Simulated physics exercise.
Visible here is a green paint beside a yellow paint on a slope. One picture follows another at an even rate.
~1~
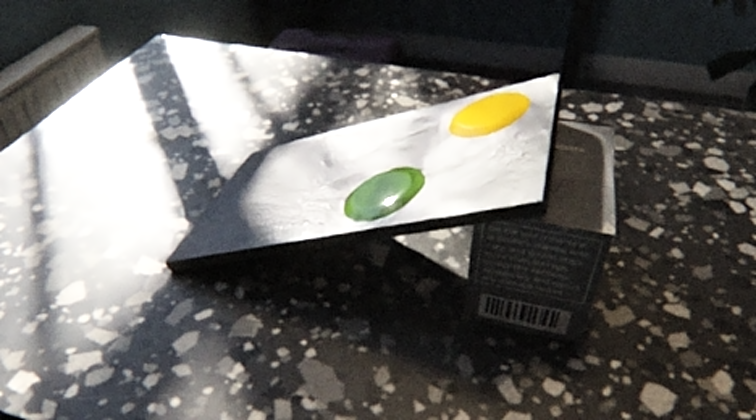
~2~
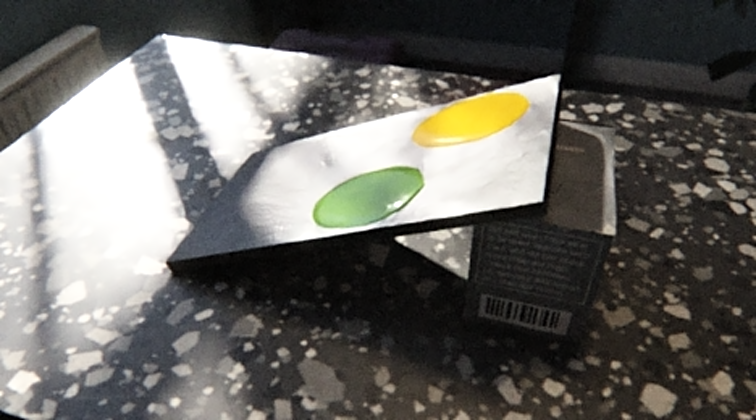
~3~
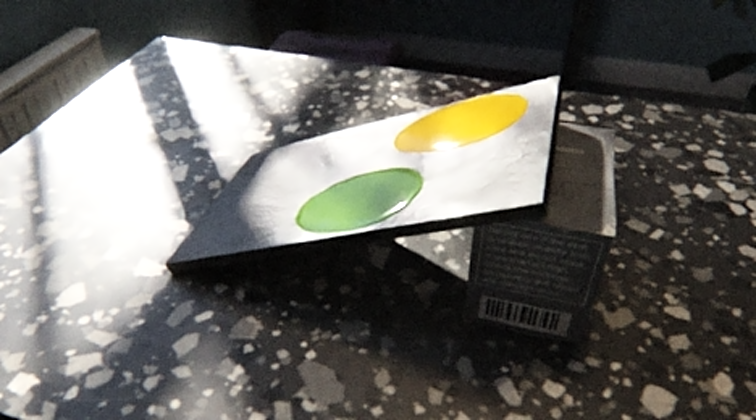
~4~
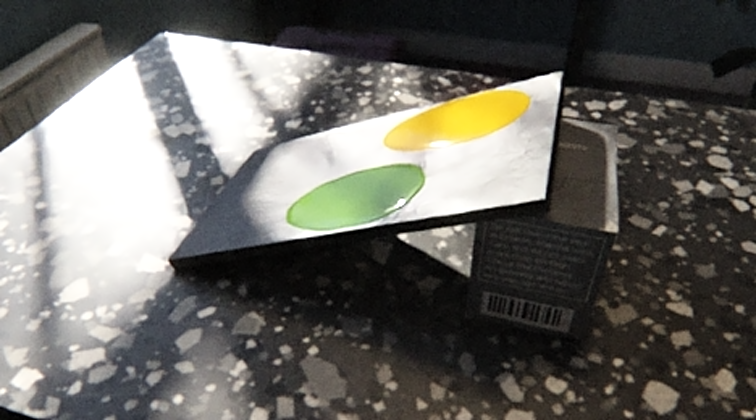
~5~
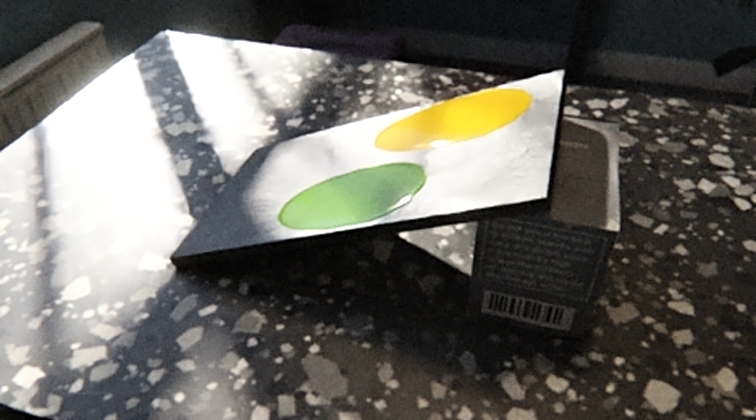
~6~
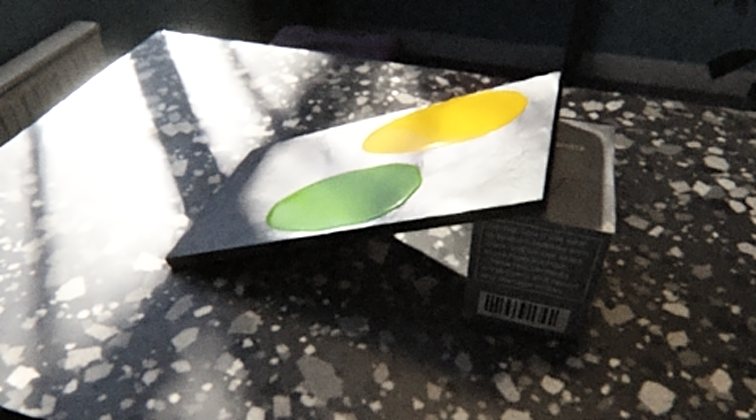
We see a green paint patch and a yellow one on a tilted white board propped against a small box on a speckled surface; both spread down the slope to the left, quickly at first, then more slowly.
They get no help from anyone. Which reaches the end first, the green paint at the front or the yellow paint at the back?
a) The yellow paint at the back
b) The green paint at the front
b.
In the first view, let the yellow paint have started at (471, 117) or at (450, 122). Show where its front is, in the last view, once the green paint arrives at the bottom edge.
(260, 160) first, then (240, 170).
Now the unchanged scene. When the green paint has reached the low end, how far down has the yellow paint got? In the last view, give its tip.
The leading point sits close to (279, 160) in the last view.
Shortly, the green paint is close to the edge; the yellow paint is three quarters of the way down.
At the finish, the green paint is at the low edge; the yellow paint is three quarters of the way down.
